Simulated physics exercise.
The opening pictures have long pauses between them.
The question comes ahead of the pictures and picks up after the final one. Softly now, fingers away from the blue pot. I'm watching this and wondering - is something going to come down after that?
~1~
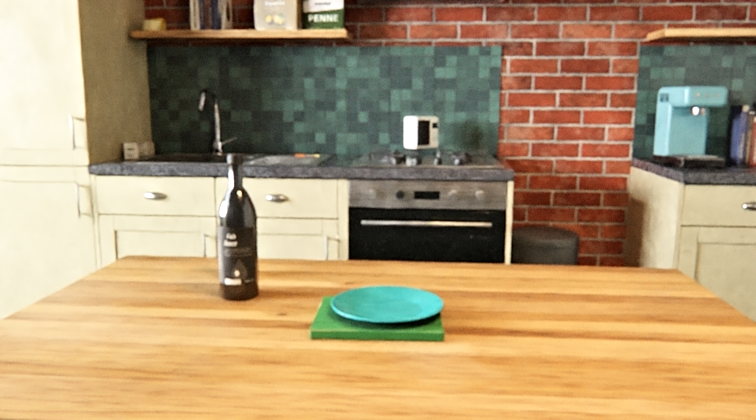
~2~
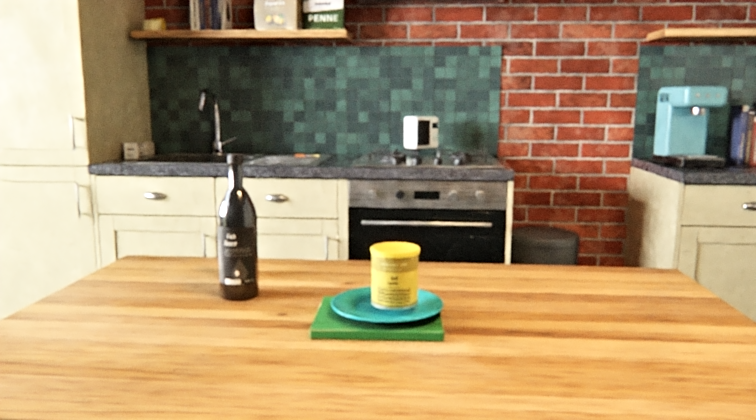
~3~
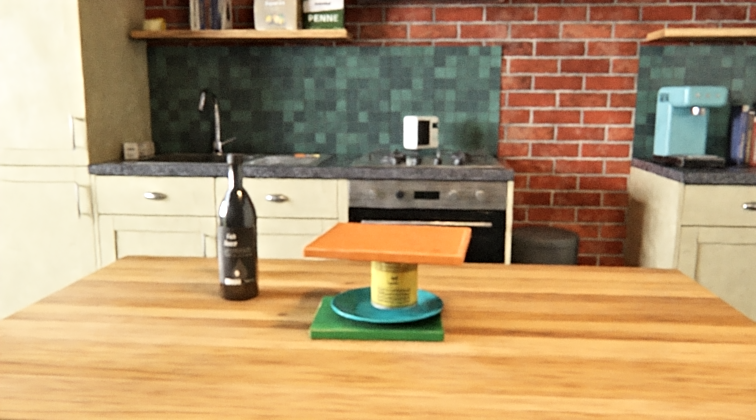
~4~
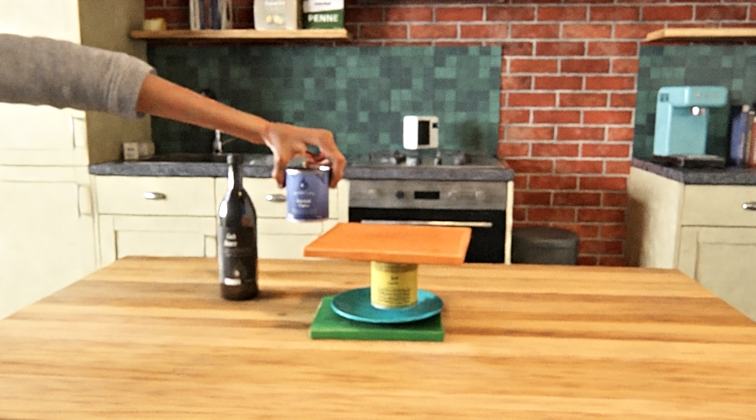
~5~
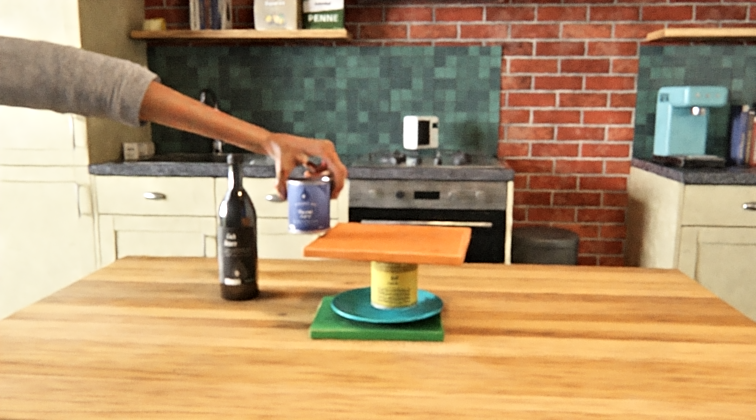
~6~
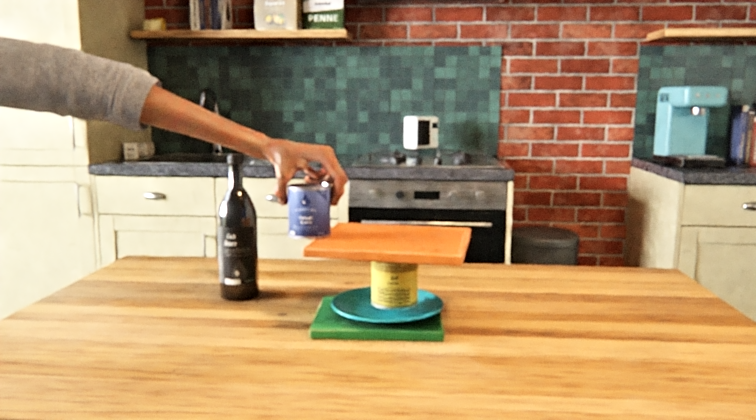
Yes, it does not remain steady.
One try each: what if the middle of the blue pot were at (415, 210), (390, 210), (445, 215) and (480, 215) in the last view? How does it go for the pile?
Outcomes in order: No collapse, no collapse, no collapse, a collapse.
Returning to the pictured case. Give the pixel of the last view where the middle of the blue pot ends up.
It finishes at about (286, 302).
Then, 0.40 s past the last view, blue pot now fallen.
Then, 0.60 s past the last view, things are still on the move.
Finally, fallen, blue pot; the other 6 still in place. Final places as the last picture's camera would see them, blue pot near (286, 303). The pile gives way.
